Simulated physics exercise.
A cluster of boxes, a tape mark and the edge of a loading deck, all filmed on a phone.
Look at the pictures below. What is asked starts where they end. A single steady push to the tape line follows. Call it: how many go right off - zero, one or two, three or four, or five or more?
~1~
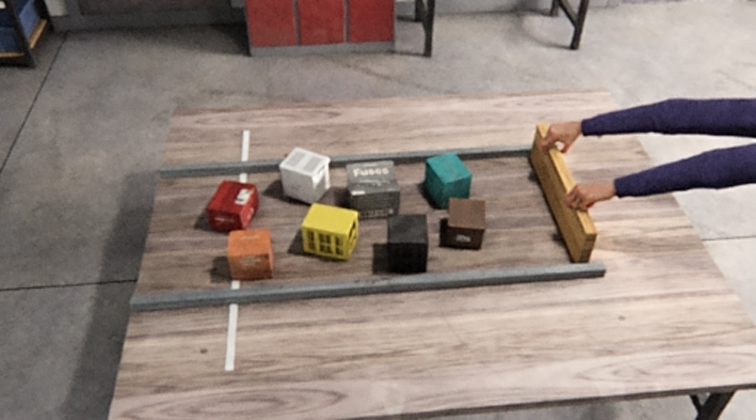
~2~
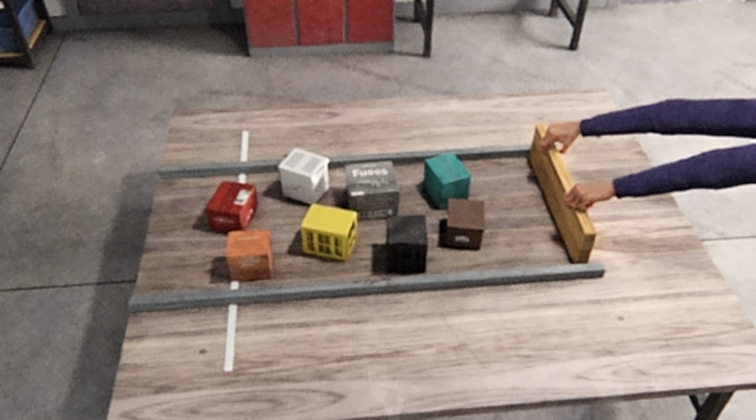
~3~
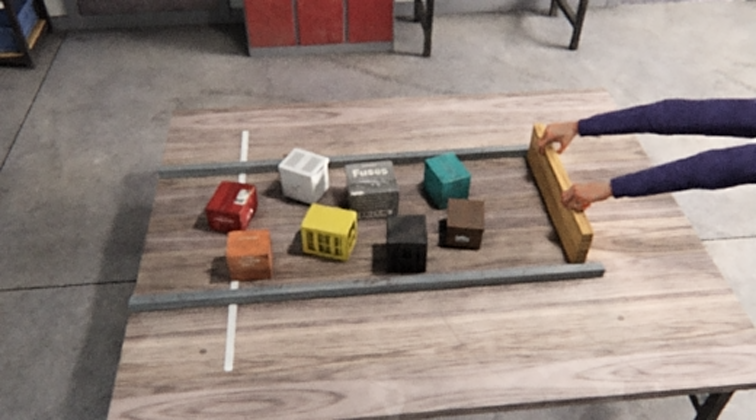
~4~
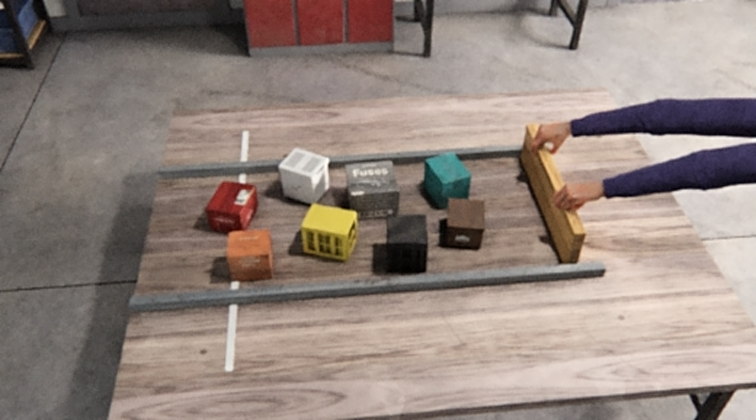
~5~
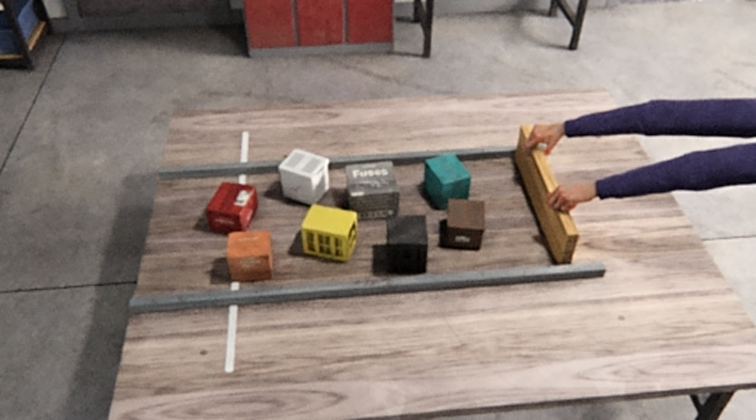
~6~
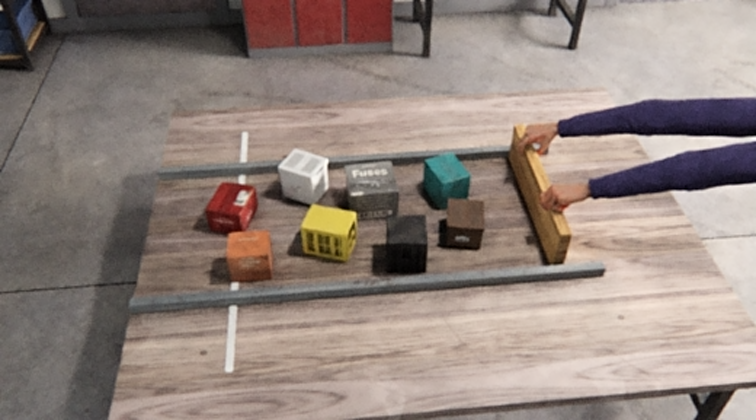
One or two go off.
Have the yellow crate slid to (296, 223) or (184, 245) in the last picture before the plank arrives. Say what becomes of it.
Well, in both cases in turn, the yellow crate stays where it is and then does not stay.
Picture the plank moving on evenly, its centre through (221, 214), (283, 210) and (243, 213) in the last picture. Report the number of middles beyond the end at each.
The counts: 2, 0 and 1.
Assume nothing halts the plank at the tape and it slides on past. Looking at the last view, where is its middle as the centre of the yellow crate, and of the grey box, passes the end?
Approx. (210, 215) for the first, approx. (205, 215) for the second.
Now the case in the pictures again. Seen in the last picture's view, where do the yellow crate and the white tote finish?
The yellow crate at (168, 245), the white tote at (168, 178).
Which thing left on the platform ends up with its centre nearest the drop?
Orange box.
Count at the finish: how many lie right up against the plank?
Count: 3.
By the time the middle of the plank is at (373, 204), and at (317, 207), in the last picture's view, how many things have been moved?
Counts: 6 and 8.
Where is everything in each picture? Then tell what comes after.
In the first frame, red parcel (234, 207); orange box (251, 255); white tote (306, 177); plank (560, 191); tape (239, 229).
In the second frame, orange box (250, 255); brown tote (465, 224).
In the third frame, white tote (305, 178); plank (557, 191).
In the fourth frame, red parcel (233, 207); yellow crate (330, 232).
In the fifth frame, orange box (251, 256); black crate (407, 244).
In the sixth frame, red parcel (233, 208); orange box (250, 256); white tote (304, 179); plank (537, 192); tape (238, 231).
Early on, none off yet; red parcel at rest near (233, 208); orange box at rest near (250, 256); white tote at rest near (304, 179).
A while later, none off yet; red parcel at rest near (233, 208); orange box at rest near (250, 256); white tote travelled about its own width near (266, 177).
Further along, none off yet; red parcel travelled about its own width near (190, 216); orange box travelled about its own width near (206, 267); white tote travelled well along near (196, 179).
Finally, the number that fall off is one or two; lost, red parcel.
